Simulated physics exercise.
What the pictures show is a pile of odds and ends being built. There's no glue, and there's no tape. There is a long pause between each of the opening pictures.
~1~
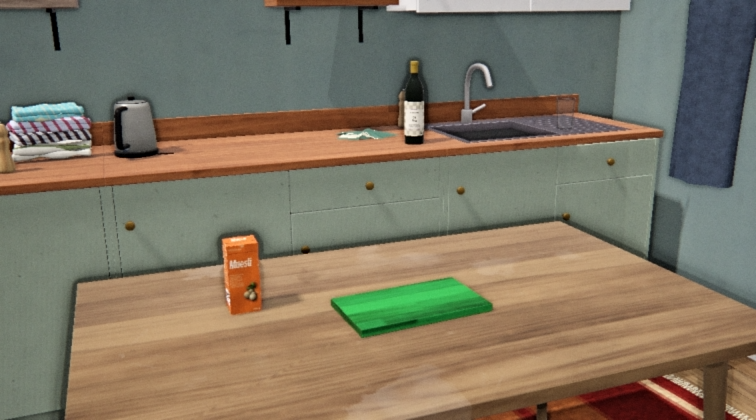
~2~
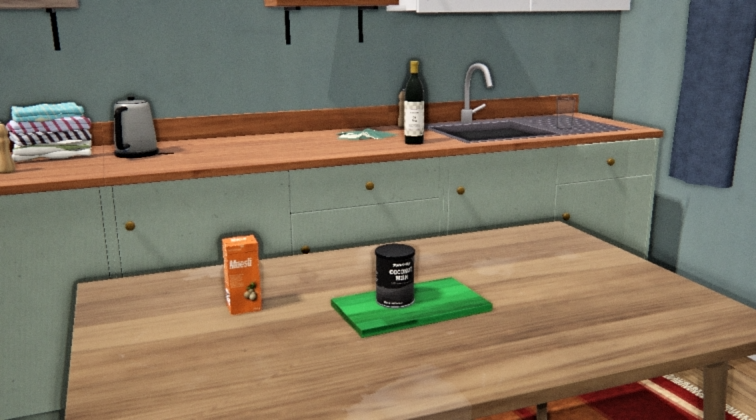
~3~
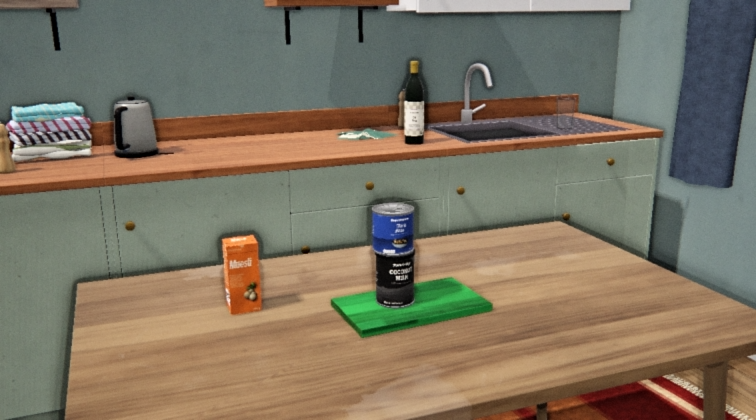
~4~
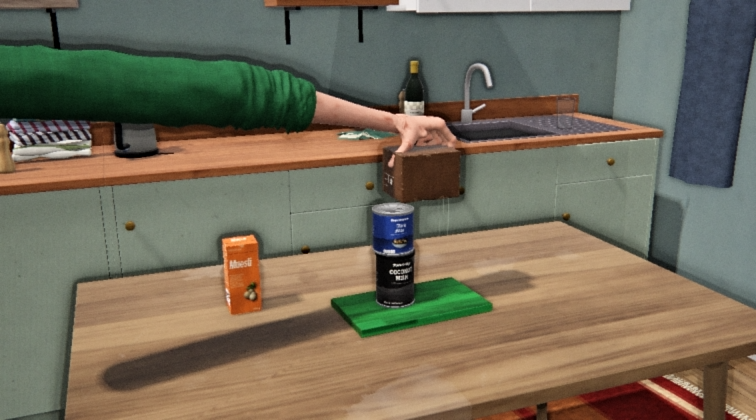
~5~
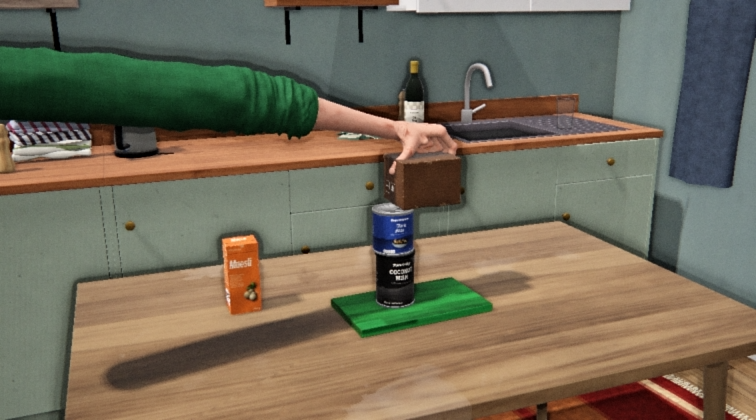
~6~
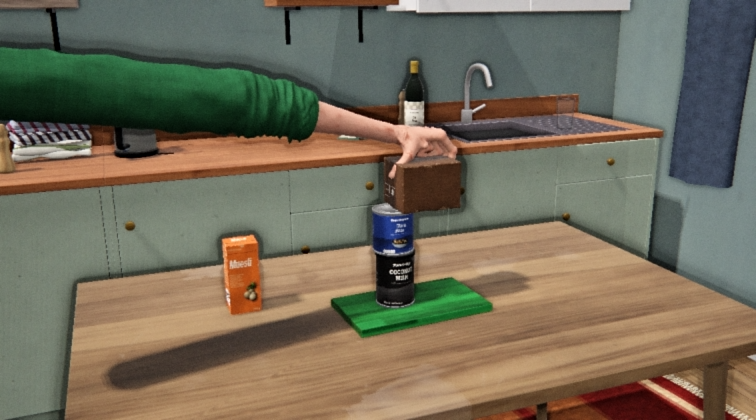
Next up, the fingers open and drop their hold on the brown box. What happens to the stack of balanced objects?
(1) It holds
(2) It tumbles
The answer is 2.
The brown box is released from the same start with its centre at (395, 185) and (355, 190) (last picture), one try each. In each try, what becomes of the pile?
Case A: It does not fall; case B: It comes down.
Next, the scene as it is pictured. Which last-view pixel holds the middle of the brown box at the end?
Close to pixel (434, 265).
Then, 0.40 s after the last picture, brown box now fallen.
Then, 0.70 s after the last picture, things are still on the move.
At rest, fallen, brown box; the other 4 in place. Seen from the same camera at the end, brown box near (434, 266). The pile gives way.
